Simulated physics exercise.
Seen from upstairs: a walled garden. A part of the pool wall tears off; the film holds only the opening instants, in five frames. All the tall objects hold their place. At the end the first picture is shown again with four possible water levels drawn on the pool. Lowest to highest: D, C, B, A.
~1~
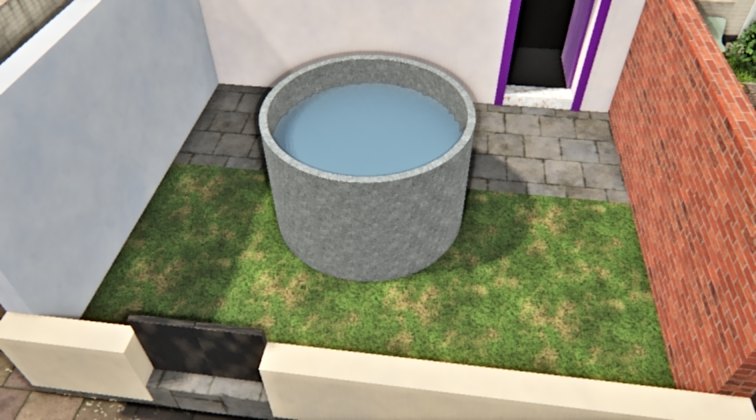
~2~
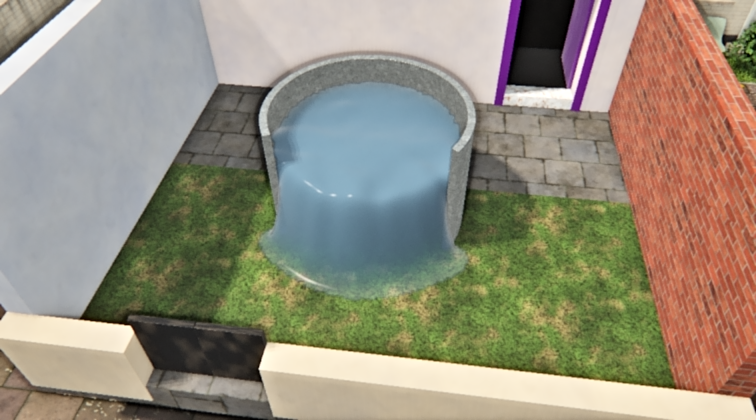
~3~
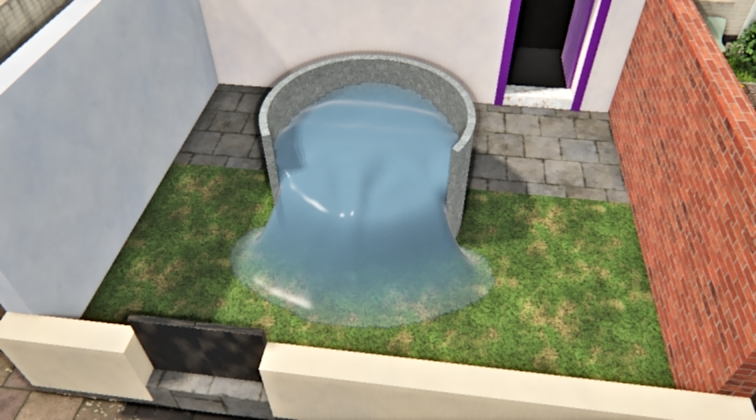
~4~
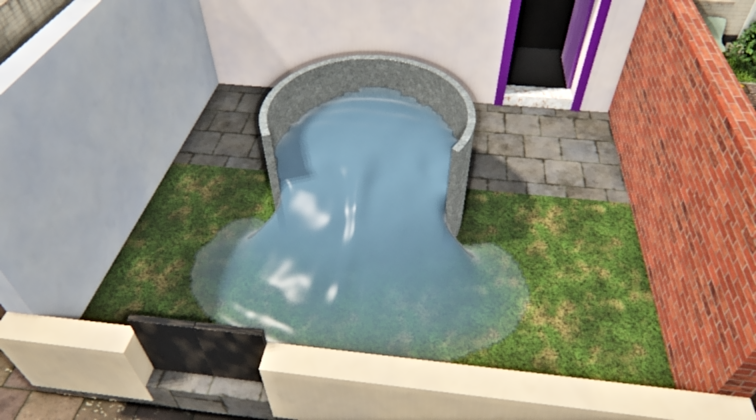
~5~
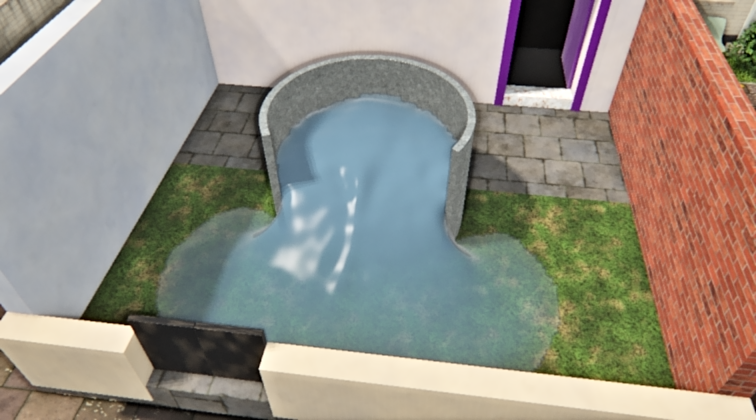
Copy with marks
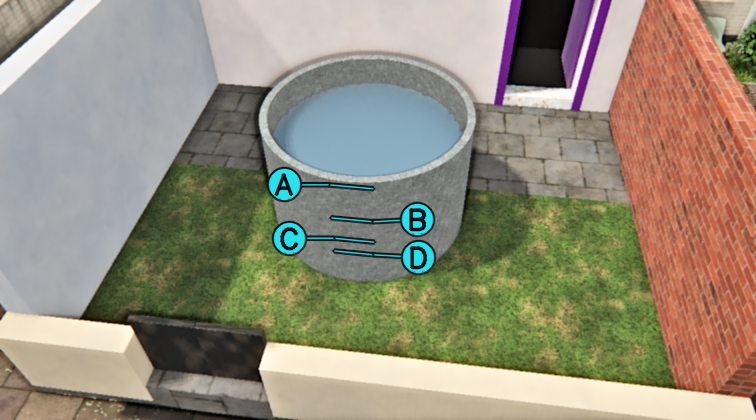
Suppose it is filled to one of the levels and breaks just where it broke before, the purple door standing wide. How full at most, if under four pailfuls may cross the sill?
Level B.
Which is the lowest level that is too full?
Here it is level A.
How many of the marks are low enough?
Three.
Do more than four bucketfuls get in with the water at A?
Yes.
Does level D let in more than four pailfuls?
No, not at all.
On the marked copy, A at (350, 186); B at (352, 219); C at (353, 240); D at (354, 252); from the bottom up D, C, B, A.
With A, about 8 bucketfuls get in.
With B, a splash gets over, under a bucket.
With C, nothing gets over.
With D, nothing gets over.
